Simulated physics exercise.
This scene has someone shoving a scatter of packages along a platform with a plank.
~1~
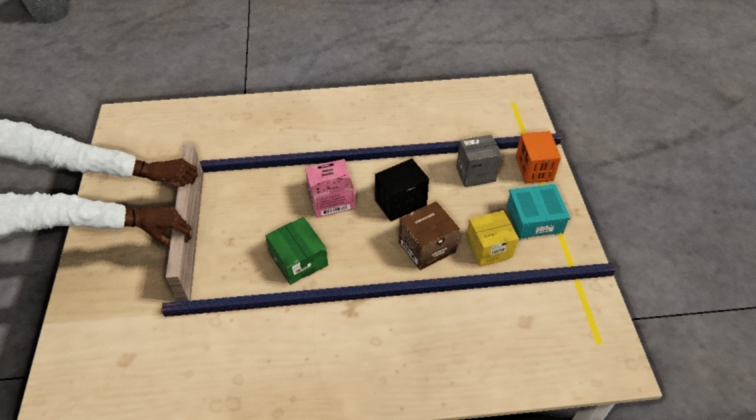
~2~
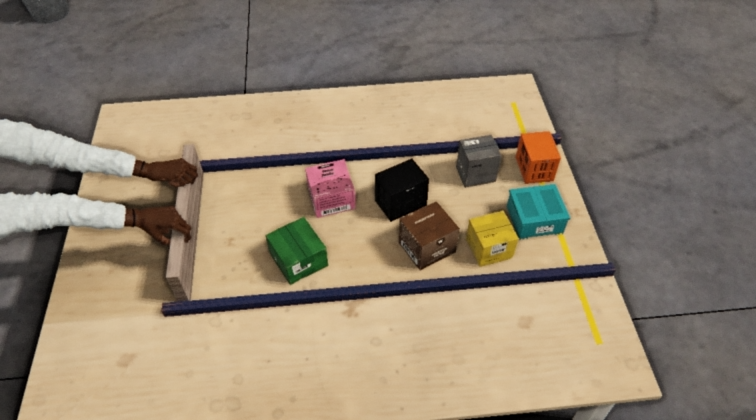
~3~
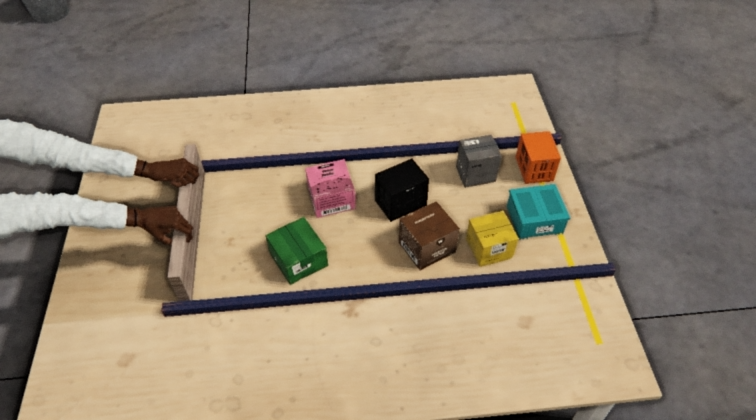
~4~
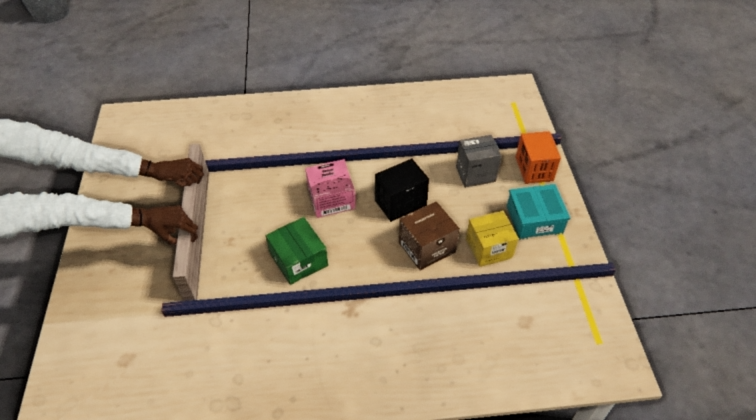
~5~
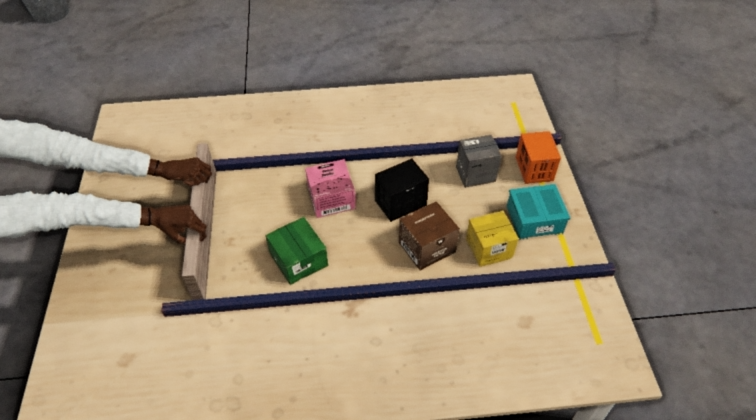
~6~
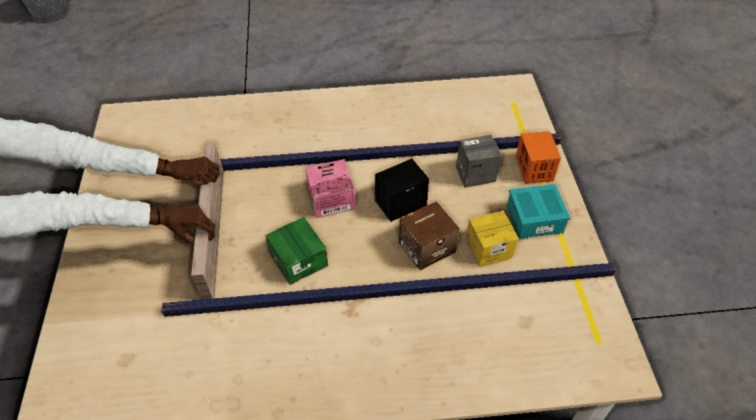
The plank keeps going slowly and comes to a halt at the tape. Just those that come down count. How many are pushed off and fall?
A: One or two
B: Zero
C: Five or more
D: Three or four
Five or more (C).
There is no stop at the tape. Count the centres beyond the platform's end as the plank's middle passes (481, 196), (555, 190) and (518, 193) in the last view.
The numbers are 1, 6 and 3.
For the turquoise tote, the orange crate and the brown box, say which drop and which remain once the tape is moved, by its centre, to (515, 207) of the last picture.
Outcome - turquoise tote: It is not there; orange crate: It is not there; brown box: It stays up there.
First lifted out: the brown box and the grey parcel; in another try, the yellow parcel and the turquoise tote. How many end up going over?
Tally of falls: 4 for the first try, 4 for the second.
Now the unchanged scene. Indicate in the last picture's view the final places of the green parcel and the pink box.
Green parcel: About (591, 233); pink box: About (567, 172).
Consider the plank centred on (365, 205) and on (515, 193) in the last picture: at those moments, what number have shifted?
Up to then 4, and up to the other point 8.
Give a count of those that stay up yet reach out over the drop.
I make it 2.
A little later, none off yet; orange crate at rest near (537, 158); turquoise tote at rest near (537, 212); grey parcel at rest near (478, 161).
When it is over, the number that fall off is five or more; down, black crate, brown box, yellow parcel, grey parcel, turquoise tote and orange crate.
